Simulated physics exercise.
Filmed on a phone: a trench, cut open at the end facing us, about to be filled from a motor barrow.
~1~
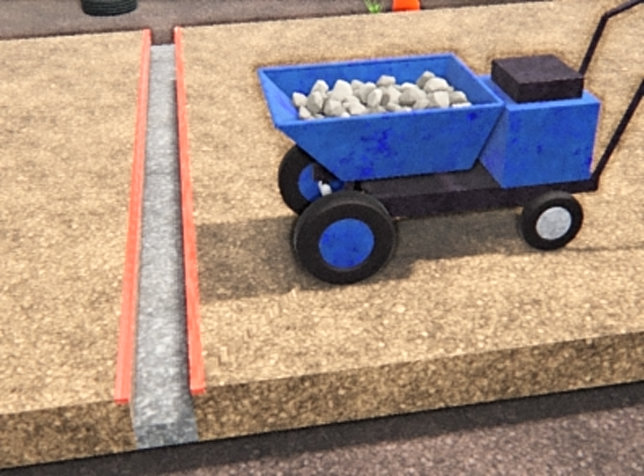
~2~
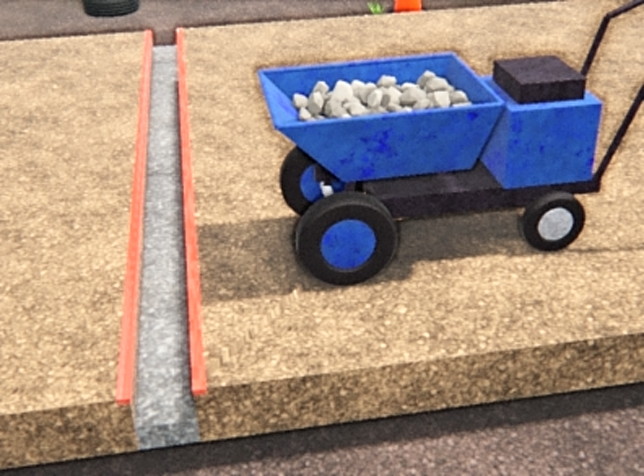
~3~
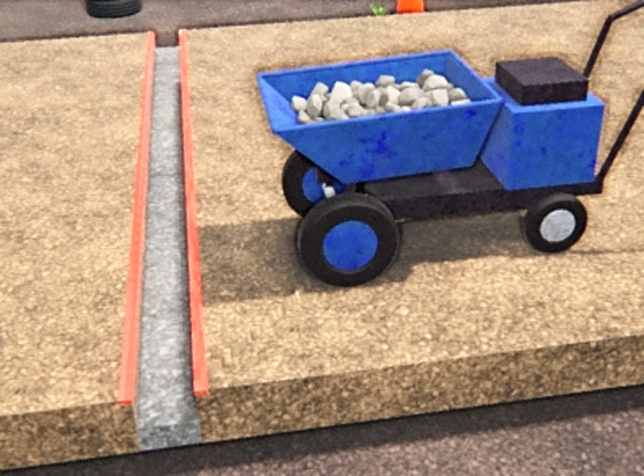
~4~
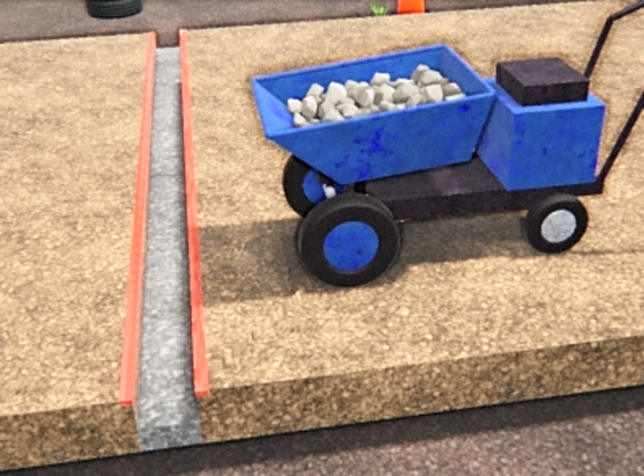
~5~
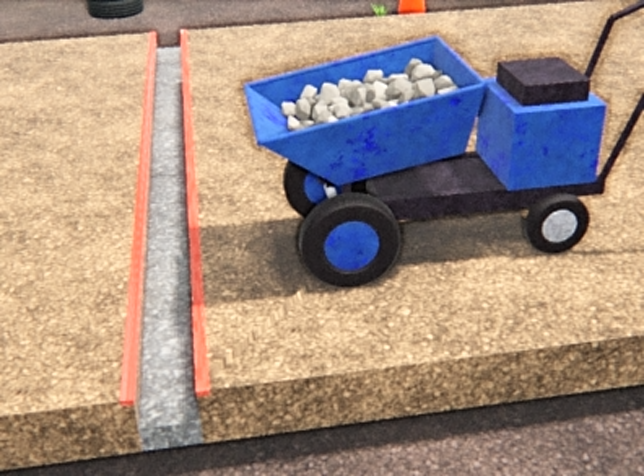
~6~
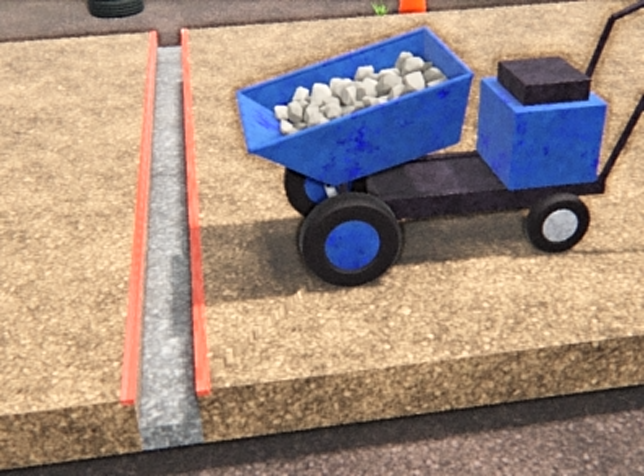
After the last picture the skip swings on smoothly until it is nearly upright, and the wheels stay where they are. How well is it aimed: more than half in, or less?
It catches over half.
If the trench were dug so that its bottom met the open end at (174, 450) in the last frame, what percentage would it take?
It comes to 90 per cent or so.
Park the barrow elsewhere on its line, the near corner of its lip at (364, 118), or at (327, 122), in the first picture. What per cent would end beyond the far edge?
Roughly 0 per cent, and 0 per cent.
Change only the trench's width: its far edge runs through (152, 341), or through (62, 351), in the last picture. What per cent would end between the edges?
About 50 and 90 per cent.
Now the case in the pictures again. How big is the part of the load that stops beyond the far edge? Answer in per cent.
About 5 per cent.
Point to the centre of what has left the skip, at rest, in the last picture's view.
Near (168, 267).
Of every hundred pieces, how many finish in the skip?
About 15 per cent.
Soon, skip tipped steeply; all in the skip.
A while on, skip tipped steeply; most in the skip; a stray few short of the trench; a small part in or heaped over the trench; a stray few falling.
Towards the end, skip tipped right over; about a quarter in the skip; a small part short of the trench; about two thirds in or heaped over the trench; a small part beyond it.
Finally, skip tipped right over; about a quarter in the skip; a small part short of the trench; about two thirds in or heaped over the trench; a small part beyond it.
